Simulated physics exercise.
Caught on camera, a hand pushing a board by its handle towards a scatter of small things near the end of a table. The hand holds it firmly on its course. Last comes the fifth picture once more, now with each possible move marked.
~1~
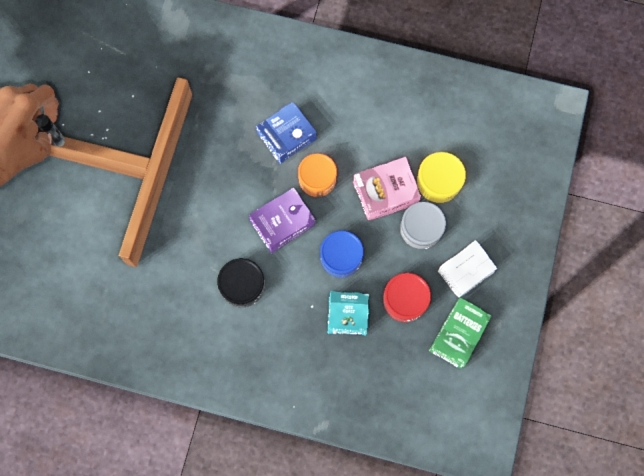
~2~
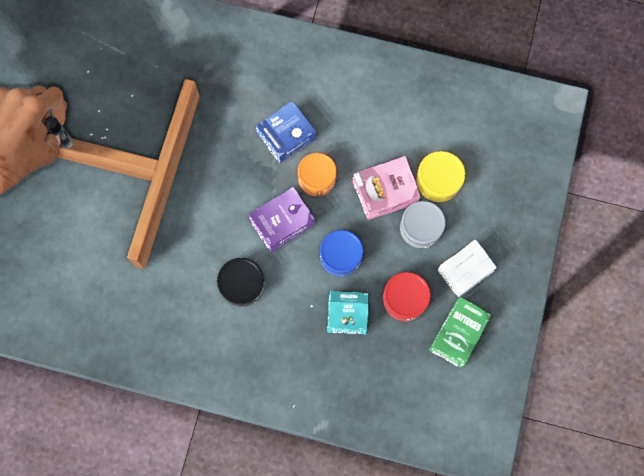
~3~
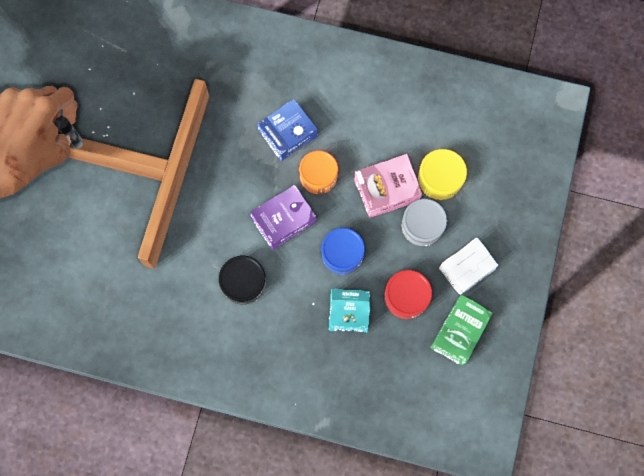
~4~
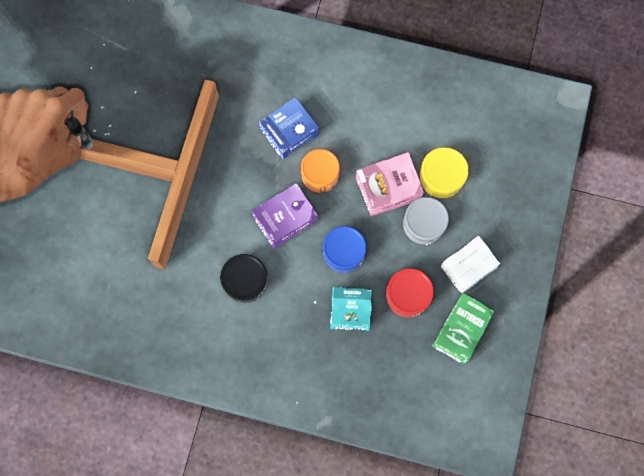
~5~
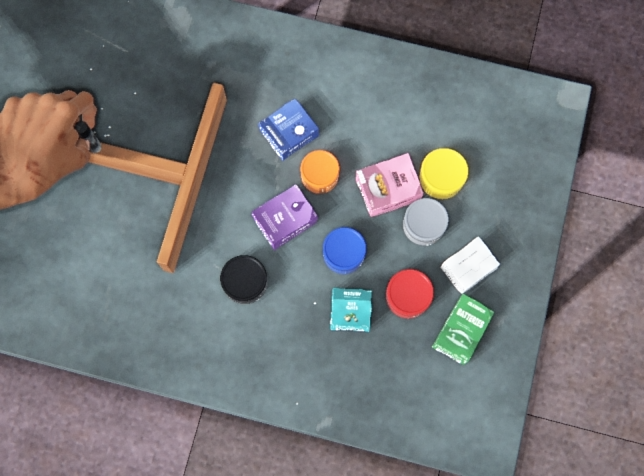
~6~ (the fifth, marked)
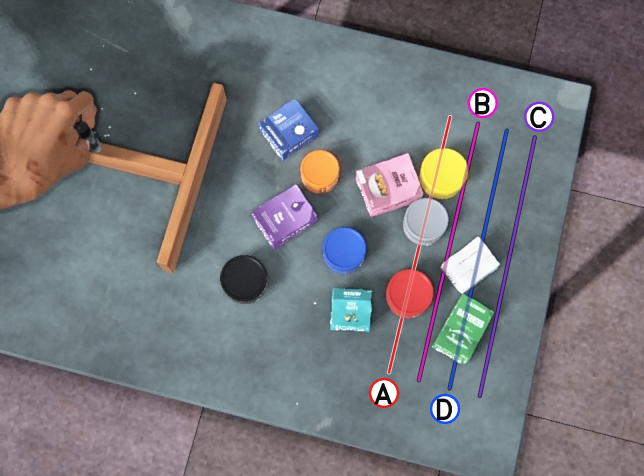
We see a hand gripping the handle of a wooden T-shaped board on a dark table, sliding it slowly a short way right, while the colourful boxes and round-lidded containers to its right stay in place, still untouched.
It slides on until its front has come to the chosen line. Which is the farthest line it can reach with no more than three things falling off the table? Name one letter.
D.
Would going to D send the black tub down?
No.
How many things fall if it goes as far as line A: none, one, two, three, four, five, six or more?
In all, none.
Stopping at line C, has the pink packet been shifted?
By then, yes.
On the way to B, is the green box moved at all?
Yes.
On the marked copy, A at (421, 240); B at (450, 247); C at (508, 262); D at (479, 255).
Following D. Soon after the start, board (293, 197); blue packet (347, 133); black tub (299, 294).
Later, board (398, 223); white box (505, 271); yellow jar (522, 171).
In the end, board (481, 244); white box over the edge; green box over the edge; two fallen.
As for the rest, A is within the limit but short; B is within the limit but short; C drops seven.
